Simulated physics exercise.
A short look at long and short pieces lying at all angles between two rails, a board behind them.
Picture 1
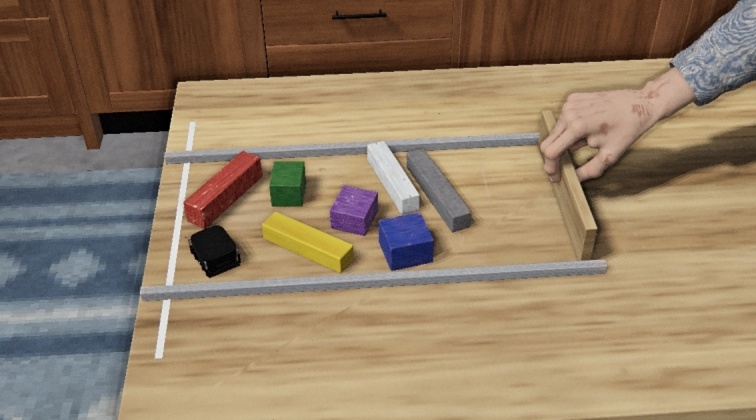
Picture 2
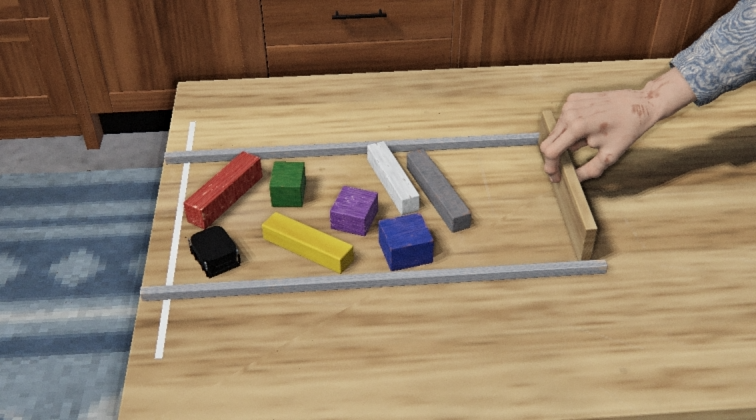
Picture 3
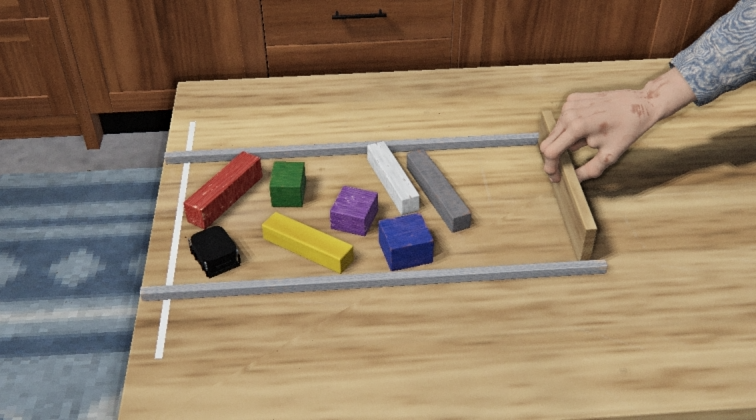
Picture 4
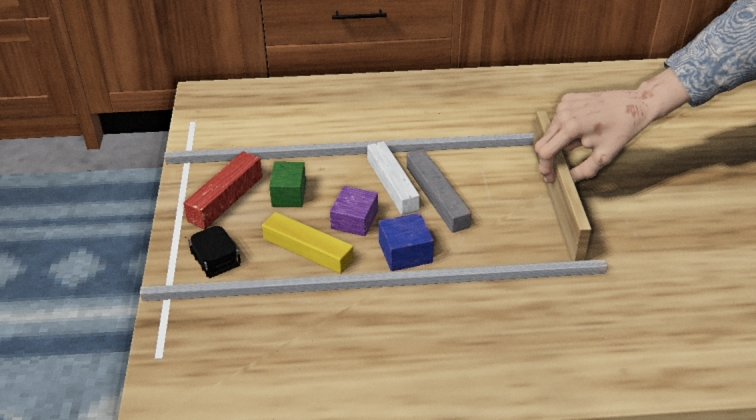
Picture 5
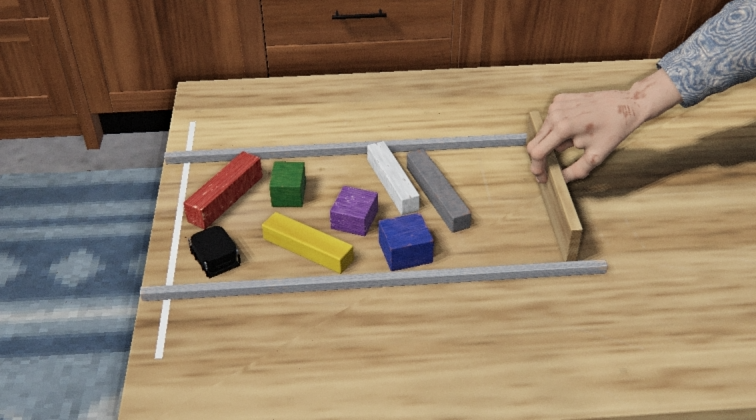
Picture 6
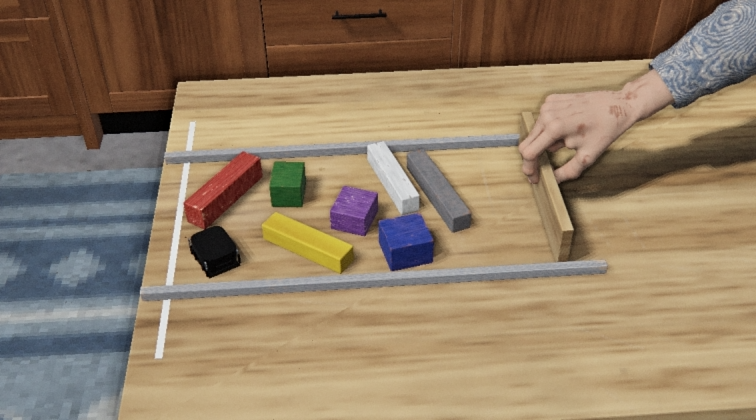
Tattooed arm holding a wooden board upright between two rails, then sliding it slightly left behind colourful blocks lying still.
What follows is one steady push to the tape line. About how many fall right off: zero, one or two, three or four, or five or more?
The number that fall off is five or more.
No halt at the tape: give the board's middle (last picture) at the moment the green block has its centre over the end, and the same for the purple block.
Near (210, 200) and (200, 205).
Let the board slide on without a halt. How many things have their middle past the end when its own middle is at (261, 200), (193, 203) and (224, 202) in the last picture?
Past the end: 0, 5 and 3.
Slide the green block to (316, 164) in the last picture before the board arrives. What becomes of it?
The green block is lost.
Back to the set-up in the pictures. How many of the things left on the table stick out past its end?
It comes to 0.
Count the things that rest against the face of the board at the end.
The number is 1.
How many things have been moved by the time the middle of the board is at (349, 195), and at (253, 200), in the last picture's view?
First 5, then 8.
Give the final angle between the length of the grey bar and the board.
Near 0 degrees.
Early on, none off yet; black case at rest near (215, 252); red bar at rest near (225, 189); green block at rest near (288, 184).
Finally, the number that fall off is five or more; lost, blue block, white bar, purple block, yellow stick, green block, red bar and black case.
